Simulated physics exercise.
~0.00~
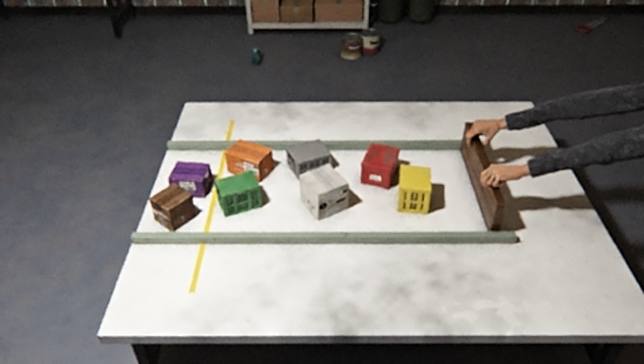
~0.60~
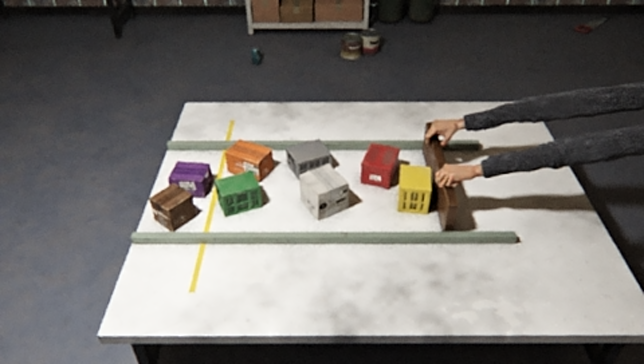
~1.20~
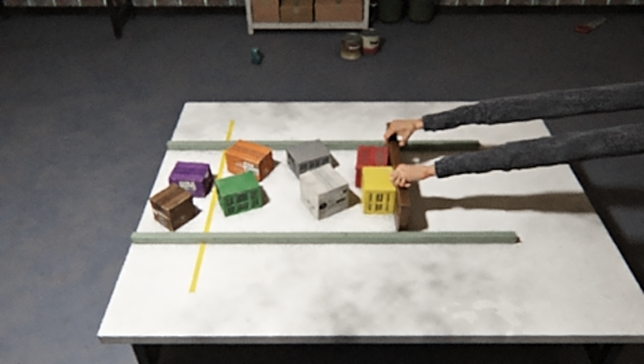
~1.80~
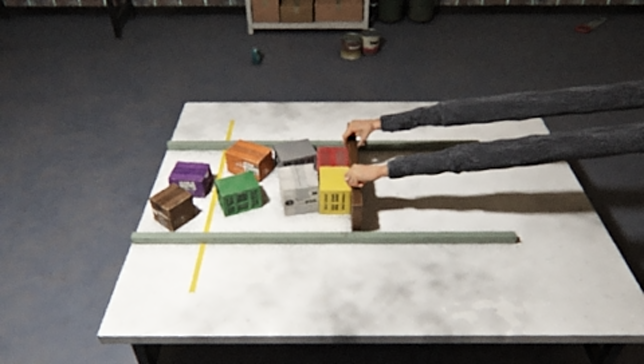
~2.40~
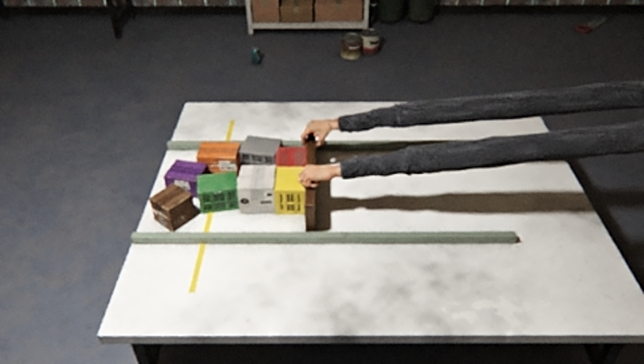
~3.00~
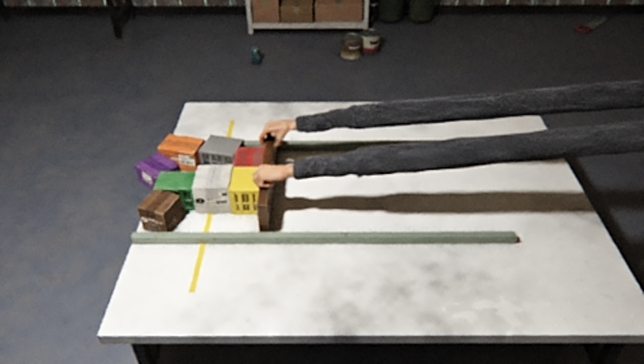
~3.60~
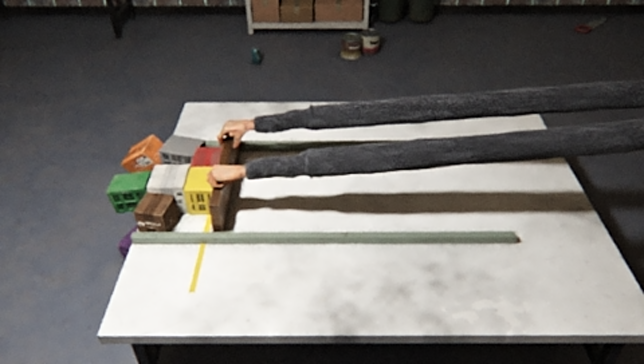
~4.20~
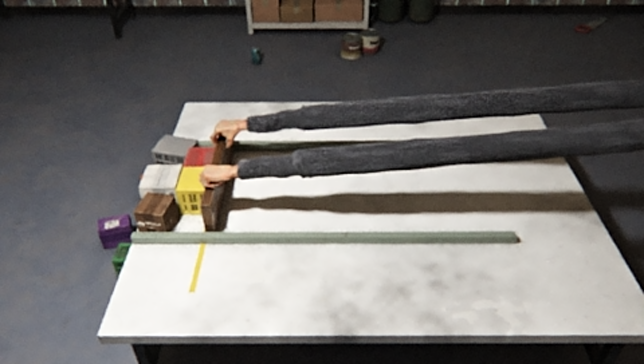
Two hands in dark sleeves reach in from the right and hold a brown plank upright on a pale table, seen from above in a dim room. To its left, between two green rails, sit yellow, red, white, grey, green, orange, purple and brown boxes, the last few near a yellow tape line. The hands slide the plank left into the yellow and red boxes, which press against the white and grey ones. The packed group then shoves the rest past the tape to the left edge. The orange, green and purple boxes drop off, while the others stay on the table.
